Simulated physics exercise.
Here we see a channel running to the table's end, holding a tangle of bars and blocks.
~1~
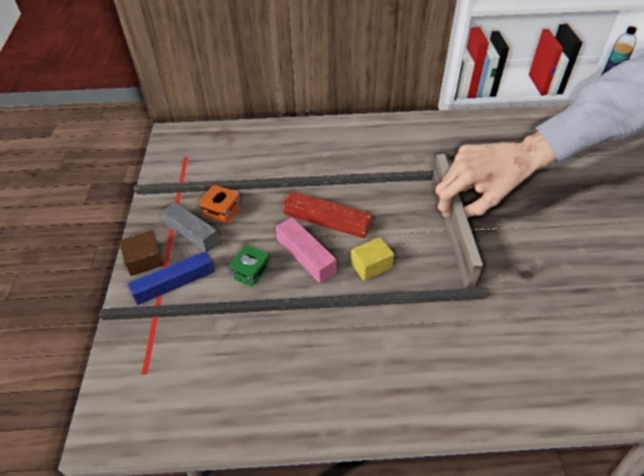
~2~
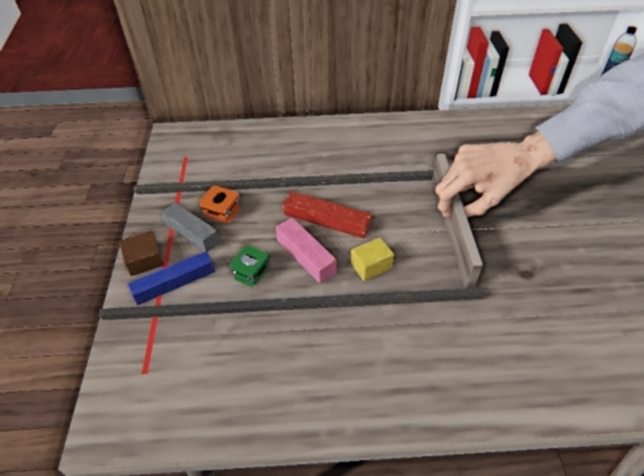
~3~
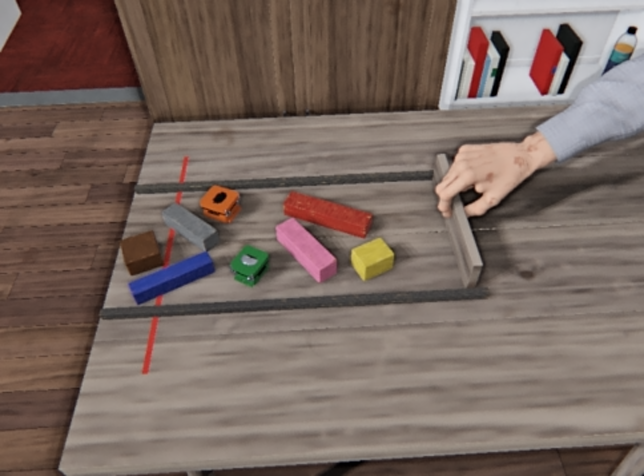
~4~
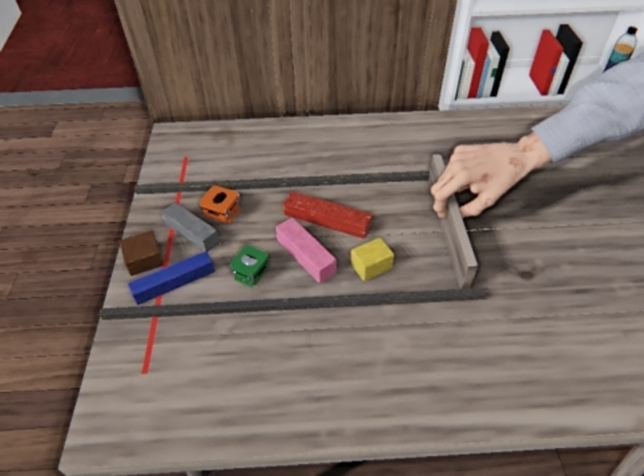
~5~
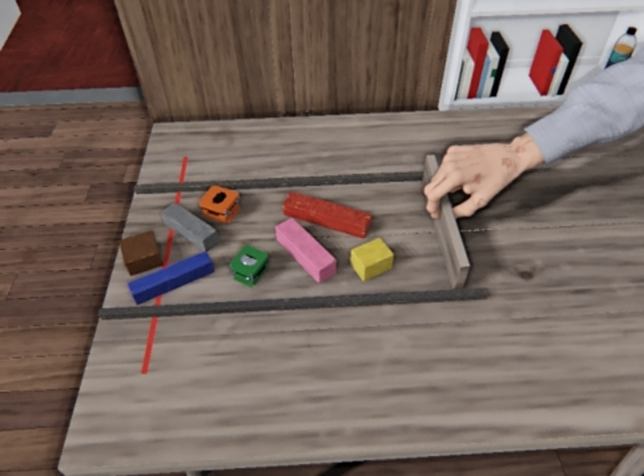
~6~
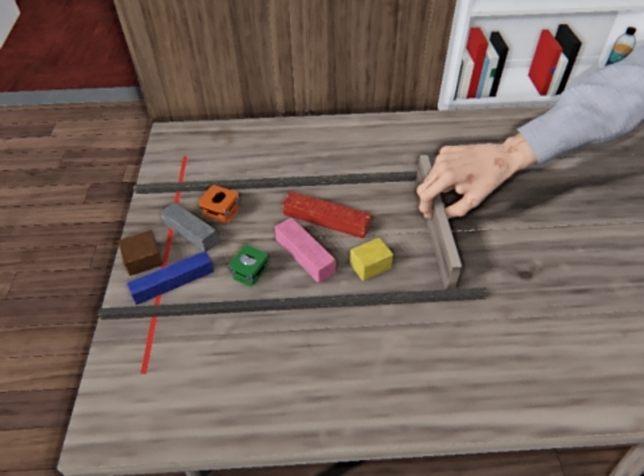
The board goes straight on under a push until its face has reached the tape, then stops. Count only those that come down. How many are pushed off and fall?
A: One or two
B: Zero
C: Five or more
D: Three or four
D.
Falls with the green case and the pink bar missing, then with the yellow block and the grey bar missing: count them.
The first try gives 2, the second gives 2.
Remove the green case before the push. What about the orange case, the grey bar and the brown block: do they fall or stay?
Final state: Orange case in place, grey bar off, brown block off.
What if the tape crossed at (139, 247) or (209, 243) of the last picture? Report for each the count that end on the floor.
Counts: 6, 2.
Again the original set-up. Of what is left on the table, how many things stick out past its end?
I make it 2.
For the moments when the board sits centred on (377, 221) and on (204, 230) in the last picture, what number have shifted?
So 1, and at the other place 8.
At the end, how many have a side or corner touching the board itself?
In total, 2.
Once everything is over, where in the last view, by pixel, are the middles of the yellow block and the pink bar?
Positions - first (144, 265), then (116, 261).
Soon after, none off yet; brown block at rest near (141, 252); blue bar at rest near (172, 277); grey bar at rest near (189, 227).
After that, none off yet; brown block at rest near (141, 252); blue bar displaced a little near (154, 280); grey bar at rest near (189, 227).
And then, none off yet; brown block displaced about its own width near (114, 245); blue bar tilting well over near (92, 307); grey bar displaced about its own width near (141, 227).
In the end, the number that fall off is three or four; gone, green case, grey bar, blue bar and brown block.
